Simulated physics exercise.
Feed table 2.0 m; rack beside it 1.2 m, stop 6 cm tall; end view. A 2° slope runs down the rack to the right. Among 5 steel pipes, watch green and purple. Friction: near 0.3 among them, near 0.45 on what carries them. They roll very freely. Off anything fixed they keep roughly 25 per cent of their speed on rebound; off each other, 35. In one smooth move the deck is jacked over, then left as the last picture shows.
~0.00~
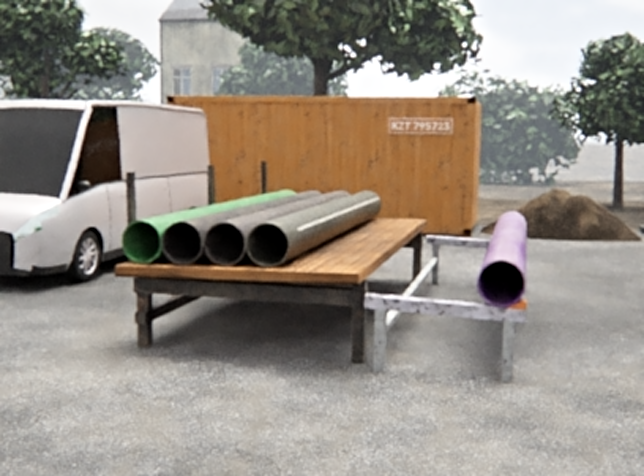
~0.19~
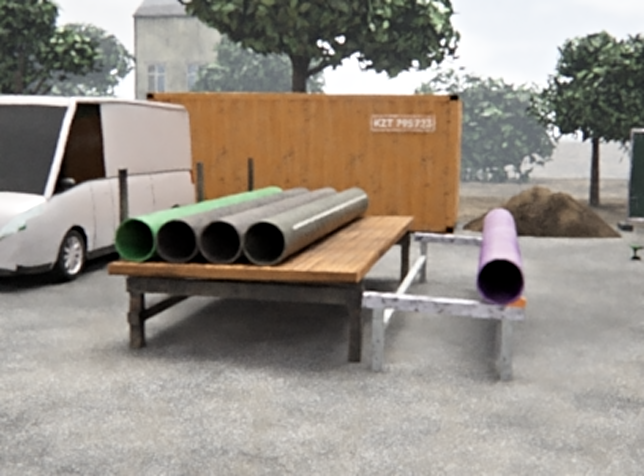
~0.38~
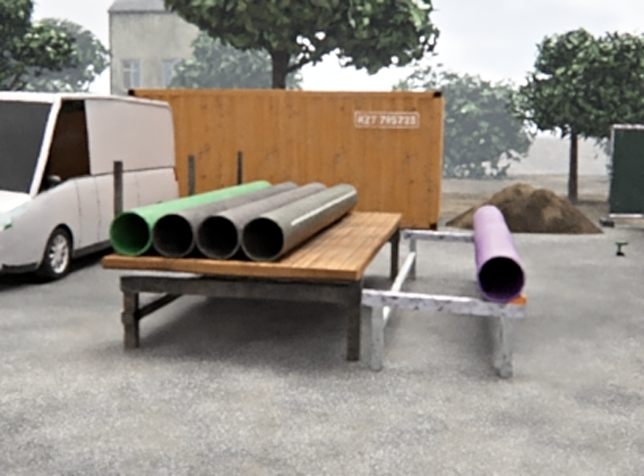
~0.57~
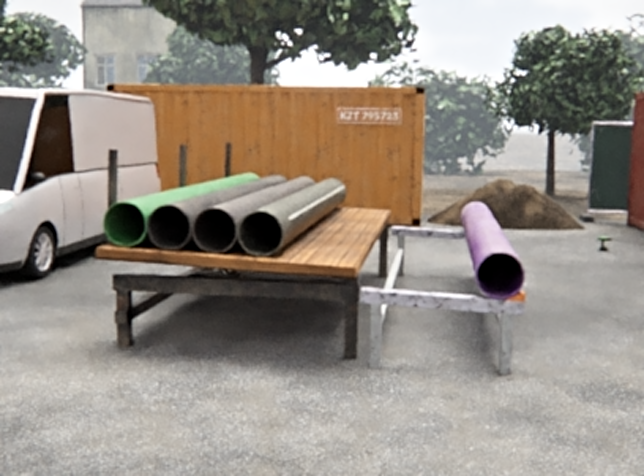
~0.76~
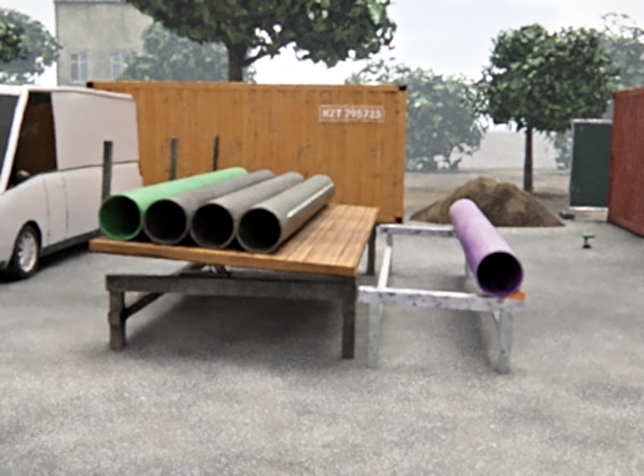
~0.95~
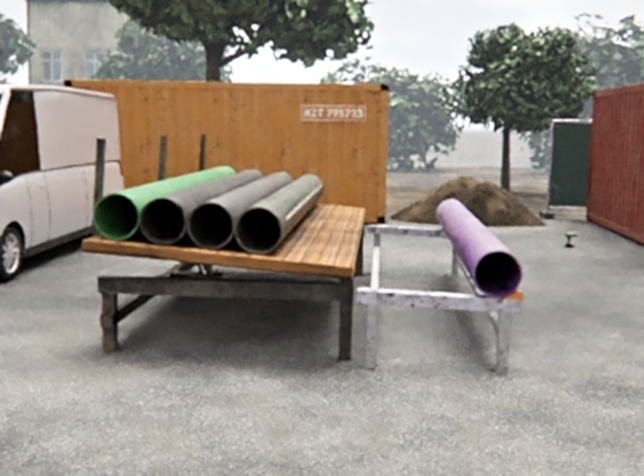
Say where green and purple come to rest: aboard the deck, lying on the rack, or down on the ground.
The green pipe ends aboard the deck, the purple ends lying on the rack.
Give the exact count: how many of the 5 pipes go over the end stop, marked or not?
Exactly 0 of the lot.
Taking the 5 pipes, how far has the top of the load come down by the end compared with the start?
Roughly 0 cm.
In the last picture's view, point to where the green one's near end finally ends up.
Roughly (317, 237).
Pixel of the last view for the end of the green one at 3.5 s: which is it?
At about (294, 235).
By 2.1 s, green is on the deck, 145 cm from the hinge, rolling right; purple is on the rack, 20 cm from the rack's far end; 0 lost over the end.
By 3.5 s, green is on the deck, 45 cm from the hinge, rolling right; as before, purple; 0 lost over the end.
Finally (5.2 s), green is on the deck, 30 cm from the hinge; purple is on the rack, 15 cm from the rack's far end; 0 lost over the end.
